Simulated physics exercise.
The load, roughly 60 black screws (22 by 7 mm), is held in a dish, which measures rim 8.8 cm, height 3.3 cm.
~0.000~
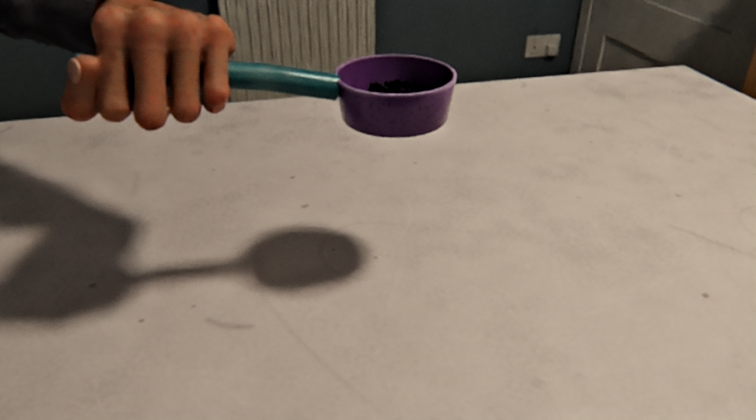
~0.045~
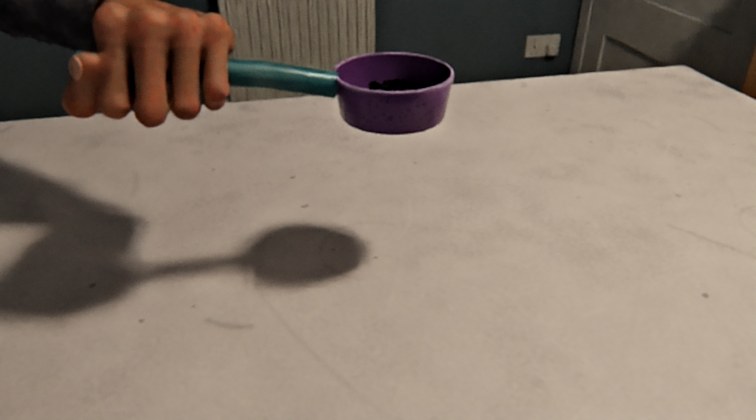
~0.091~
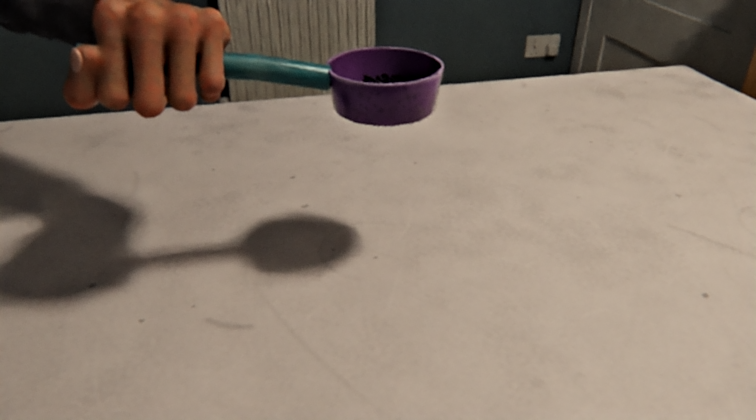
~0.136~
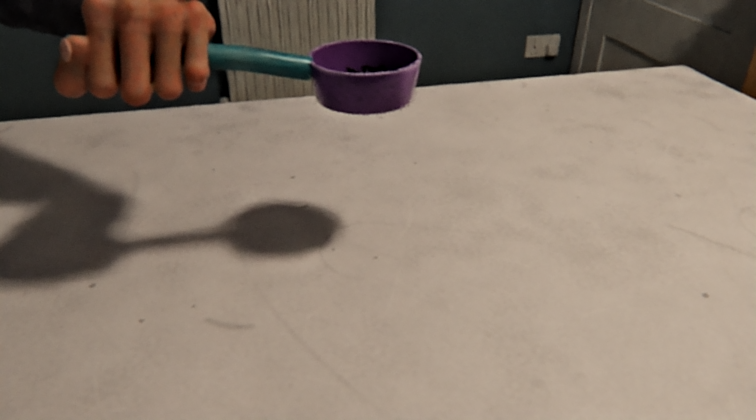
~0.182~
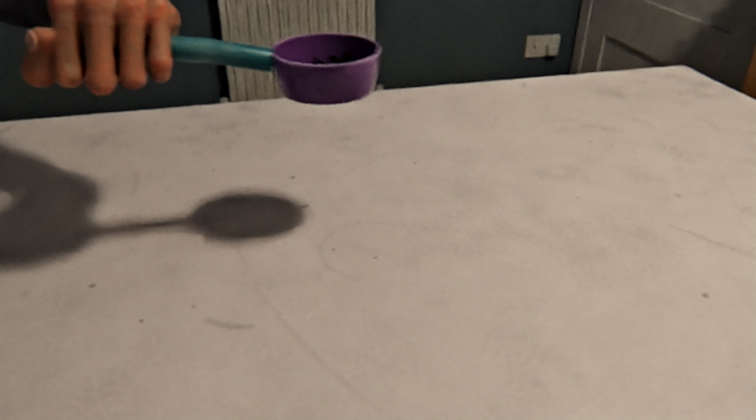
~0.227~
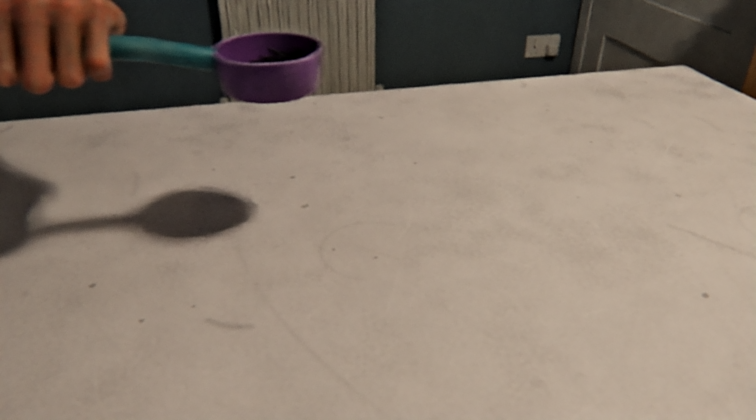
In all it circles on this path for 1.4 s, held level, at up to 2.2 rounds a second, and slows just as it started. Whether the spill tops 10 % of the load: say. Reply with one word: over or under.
Over.
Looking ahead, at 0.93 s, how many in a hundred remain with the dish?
Roughly 75 %.
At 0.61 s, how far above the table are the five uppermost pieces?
I'd put it at some 17 cm.
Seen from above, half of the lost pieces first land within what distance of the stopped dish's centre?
36 centimetres.
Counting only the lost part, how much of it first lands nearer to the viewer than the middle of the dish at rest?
40 %, about.
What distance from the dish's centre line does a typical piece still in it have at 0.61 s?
It comes to around 3.0 cm.
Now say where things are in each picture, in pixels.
The first frame shows dish at (395, 101); tilt 0 degrees; moved 0.0 cm; top of the load at (384, 91).
The second frame shows dish at (393, 99); tilt 0 degrees; moved 0.5 cm; top of the load at (397, 89).
The third frame shows dish at (384, 91); tilt 0 degrees; moved 2.2 cm; top of the load at (376, 84).
The fourth frame shows dish at (365, 80); tilt 0 degrees; moved 4.8 cm; top of the load at (359, 76).
The fifth frame shows dish at (326, 71); tilt 0 degrees; moved 8.3 cm; top of the load at (338, 66).
The sixth frame shows dish at (270, 70); tilt 0 degrees; moved 12.2 cm; top of the load at (284, 60). Its speed is now 1.19 m/s.
Then, at 0.61 s, dish 90 %, fallen in front of where it stops 5 %, in the air 5 %; middle of the pieces not yet landed near (399, 88).
Then, at 0.93 s, fallen right of where it stops 5 %, dish 75 %, fallen in front of where it stops 5 %, fallen behind where it stops 10 %, in the air 5 %; middle of the pieces not yet landed near (293, 173).
Then, at 1.23 s, fallen right of where it stops 15 %, dish 65 %, fallen in front of where it stops 5 %, fallen behind where it stops 10 %, in the air 5 %; middle of the pieces not yet landed near (166, 84).
After 1.51 s, fallen right of where it stops 15 %, dish 65 %, fallen in front of where it stops 5 %, fallen behind where it stops 10 %; middle of the pieces not yet landed near (131, 131).
At rest (1.8 s), fallen right of where it stops 15 %, dish 65 %, fallen in front of where it stops 5 %, fallen behind where it stops 10 %.
